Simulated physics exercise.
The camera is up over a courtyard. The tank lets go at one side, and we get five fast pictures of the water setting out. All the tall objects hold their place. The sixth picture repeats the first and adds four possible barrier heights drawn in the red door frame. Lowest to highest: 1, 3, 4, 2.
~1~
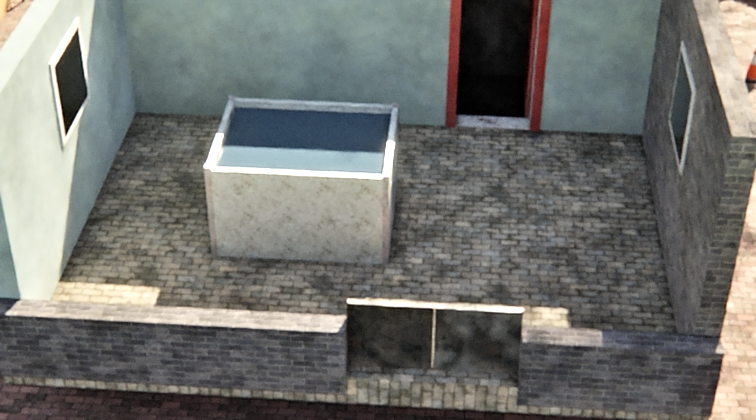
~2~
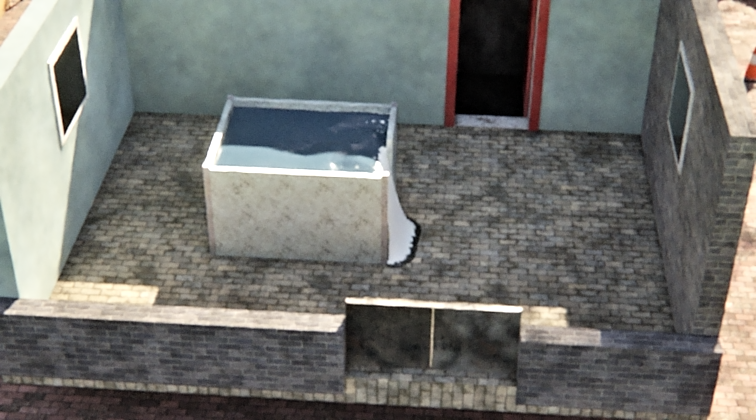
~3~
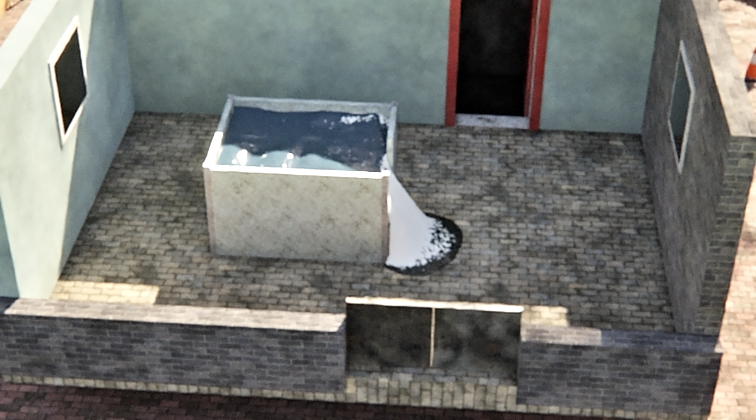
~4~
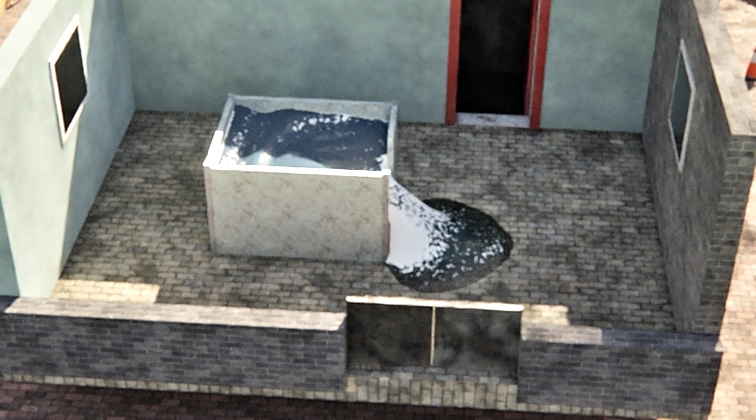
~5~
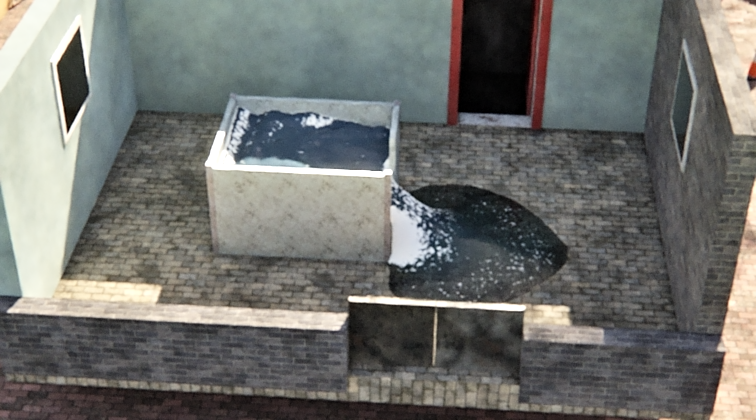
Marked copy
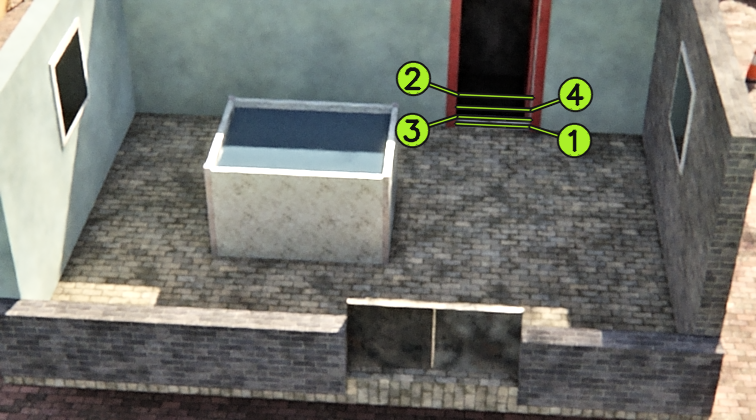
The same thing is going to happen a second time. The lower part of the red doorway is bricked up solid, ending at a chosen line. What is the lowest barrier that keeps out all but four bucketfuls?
3 will do.
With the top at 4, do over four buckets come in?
No.
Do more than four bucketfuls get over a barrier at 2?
No, that is safe.
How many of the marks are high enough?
Three.
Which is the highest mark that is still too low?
That is mark 1.
On the marked copy, 1 at (493, 125); 2 at (495, 96); 3 at (493, 118); 4 at (494, 108); from the bottom up 1, 3, 4, 2.
With 1, about 8 bucketfuls get in.
With 2, nothing gets over.
With 3, a splash gets over, under a bucket.
With 4, nothing gets over.
